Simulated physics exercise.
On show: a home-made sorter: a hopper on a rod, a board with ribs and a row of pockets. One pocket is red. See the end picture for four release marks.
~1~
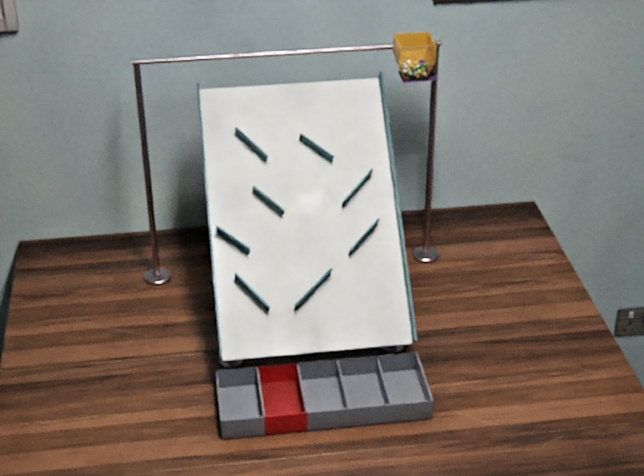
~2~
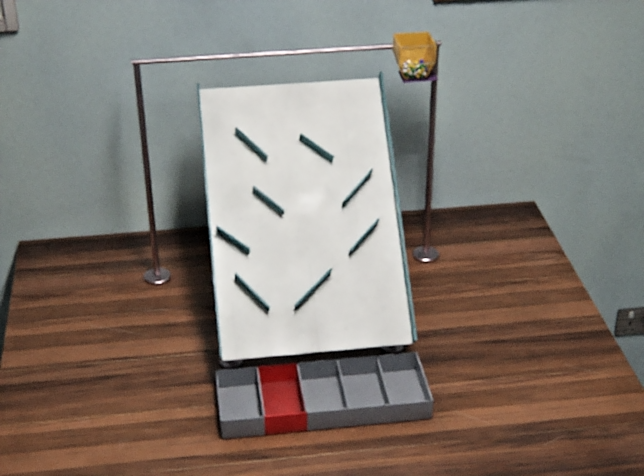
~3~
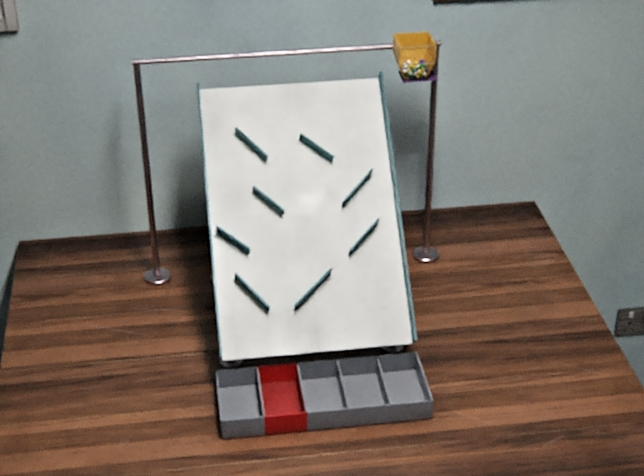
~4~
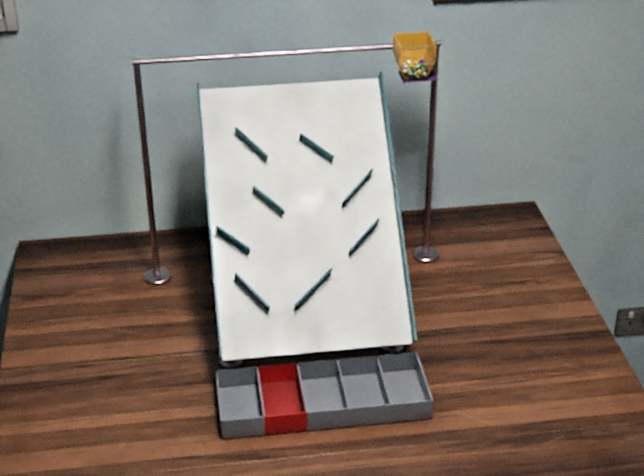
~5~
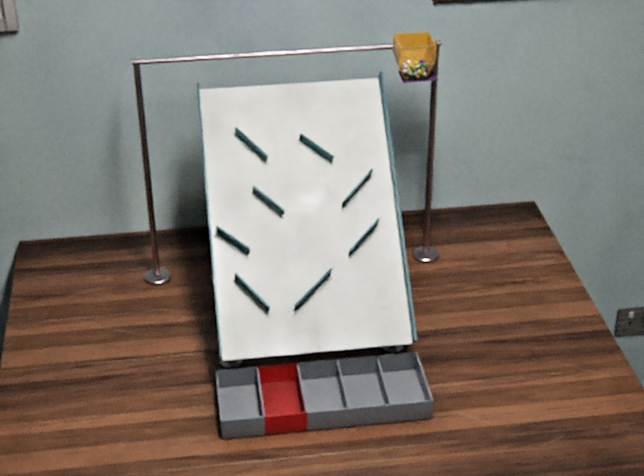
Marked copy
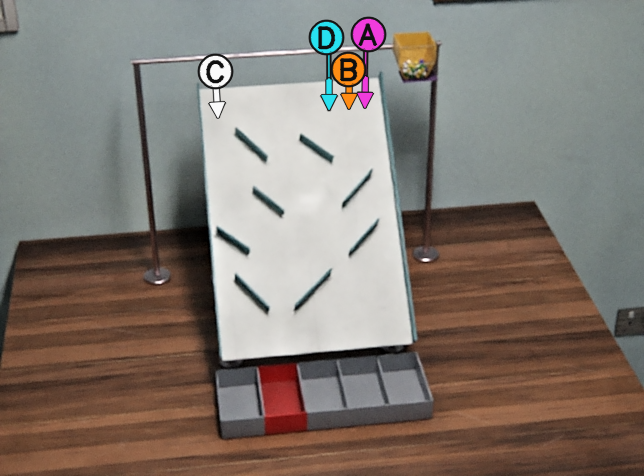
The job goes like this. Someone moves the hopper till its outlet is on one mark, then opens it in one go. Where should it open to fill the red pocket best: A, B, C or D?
The answer is mark C.
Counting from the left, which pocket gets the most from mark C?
The second from the left.
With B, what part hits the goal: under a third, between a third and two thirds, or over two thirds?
It is under a third.
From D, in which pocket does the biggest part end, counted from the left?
It is the first one.
On the marked copy, mark A meets the board at (365, 102); mark B meets the board at (349, 103); mark C meets the board at (217, 112); mark D meets the board at (329, 104).
If A is chosen, roughly a quarter in the red pocket, roughly half in other pockets, roughly a quarter outside the box.
If B is chosen, roughly a quarter in the red pocket, roughly a third in other pockets, roughly a third outside the box.
If C is chosen, roughly half in the red pocket, roughly a quarter in other pockets, roughly a quarter outside the box.
If D is chosen, roughly a quarter in the red pocket, roughly half in other pockets, roughly a quarter outside the box.
